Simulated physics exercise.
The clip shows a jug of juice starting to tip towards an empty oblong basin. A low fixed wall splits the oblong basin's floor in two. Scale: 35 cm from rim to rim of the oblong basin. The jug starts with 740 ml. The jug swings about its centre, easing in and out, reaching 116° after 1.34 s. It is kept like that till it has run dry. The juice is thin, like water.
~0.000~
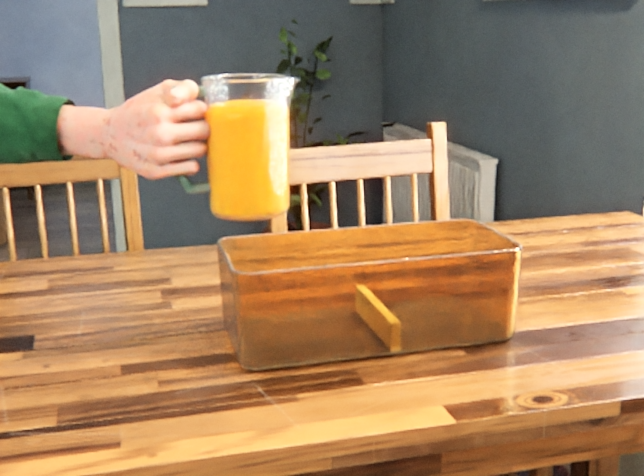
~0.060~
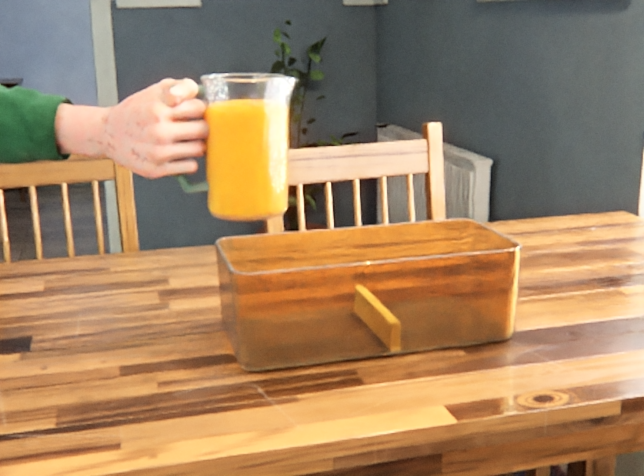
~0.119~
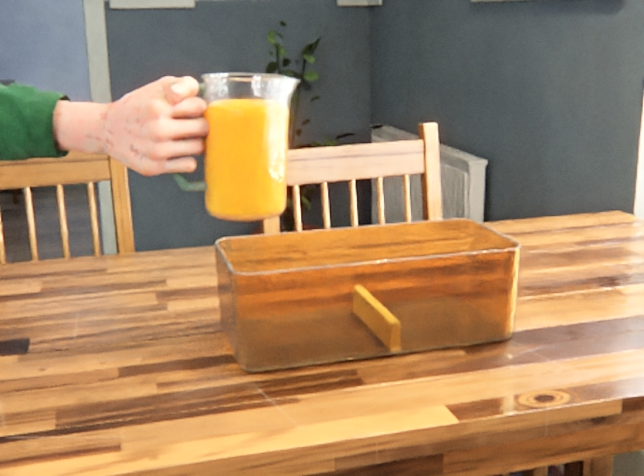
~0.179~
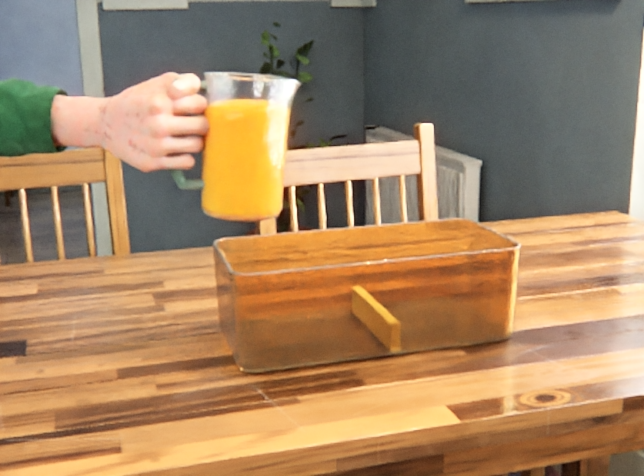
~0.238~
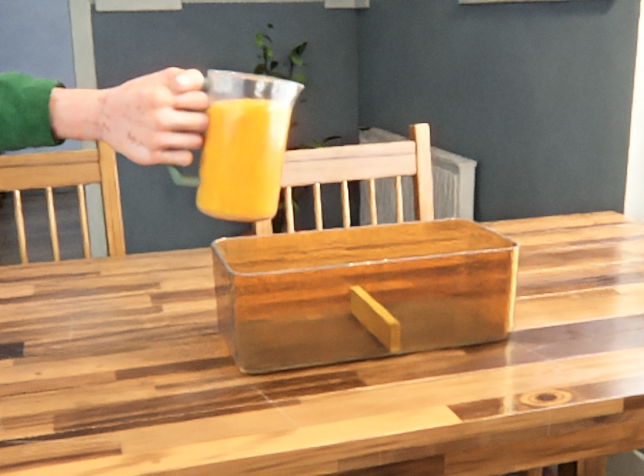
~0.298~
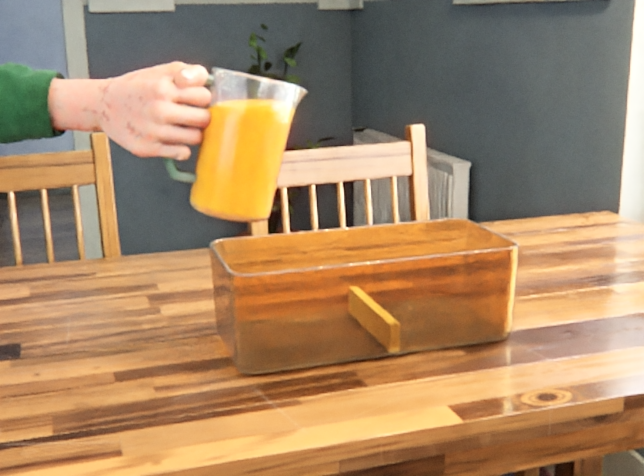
A hand in a green sleeve, at the left, slowly tilts a clear glass jug of orange juice rightward, from upright to a modest lean. Below the jug, an empty, see-through amber oblong basin with a small yellow divider sits on a striped wooden table. The dining room, with wooden chairs, a plant and grey-blue walls, is seen from slightly above as the view drifts slightly.
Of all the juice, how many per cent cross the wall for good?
About 46 per cent.
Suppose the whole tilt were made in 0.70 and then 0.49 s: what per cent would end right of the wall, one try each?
First 25, then 20 per cent.
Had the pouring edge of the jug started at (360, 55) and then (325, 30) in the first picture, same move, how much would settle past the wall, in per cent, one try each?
First 90, then 90 per cent.
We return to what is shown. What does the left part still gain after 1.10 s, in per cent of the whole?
Near 36 in a hundred.
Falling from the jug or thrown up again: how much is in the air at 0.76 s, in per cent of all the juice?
Some 10 per cent.
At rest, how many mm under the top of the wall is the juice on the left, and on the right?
Some 20 mm on the left and 20 mm on the right.
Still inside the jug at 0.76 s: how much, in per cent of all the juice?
About 88 per cent.
After 0.76 s the tilt is 70° and 89 per cent is still to pour, 1 is left of the wall and 1 right of it.
After 1.10 s the tilt is 107° and 32 per cent is still to pour, 18 is left of the wall and 32 right of it.
After 1.46 s the tilt is 116° and 0 per cent is still to pour, 52 is left of the wall and 44 right of it.
After 1.84 s the tilt is 116° and 0 per cent is still to pour, 53 is left of the wall and 46 right of it.
In the end 53 per cent lies left of the wall, 46 right of it and 1 outside.
